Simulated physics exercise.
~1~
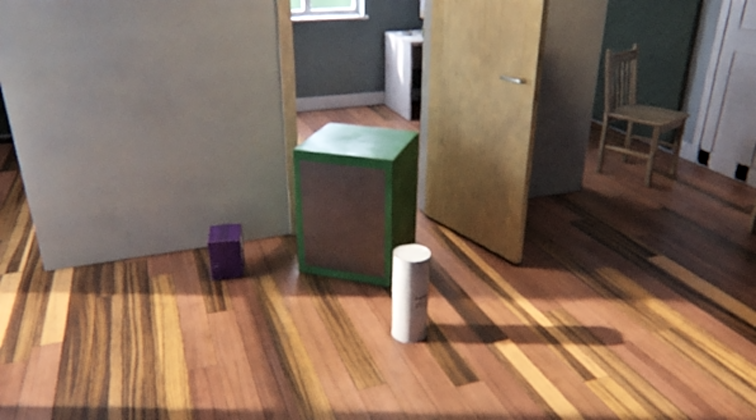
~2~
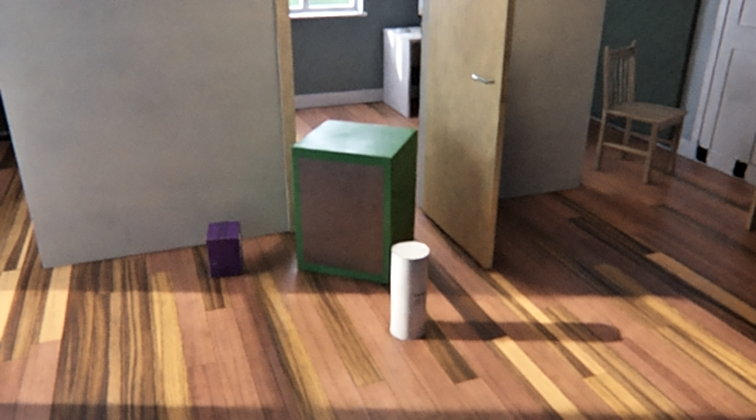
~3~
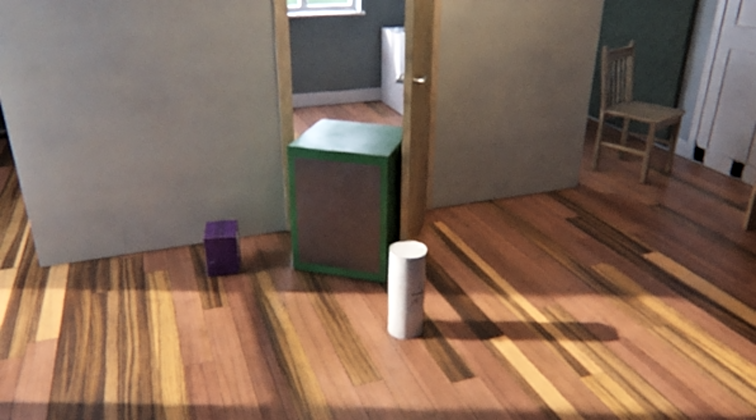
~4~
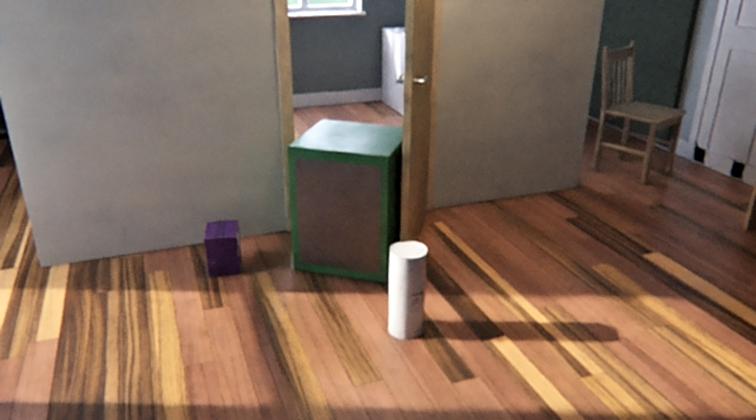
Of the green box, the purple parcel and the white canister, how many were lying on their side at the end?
None of them were lying on their side, as all three were still standing upright on the floor.
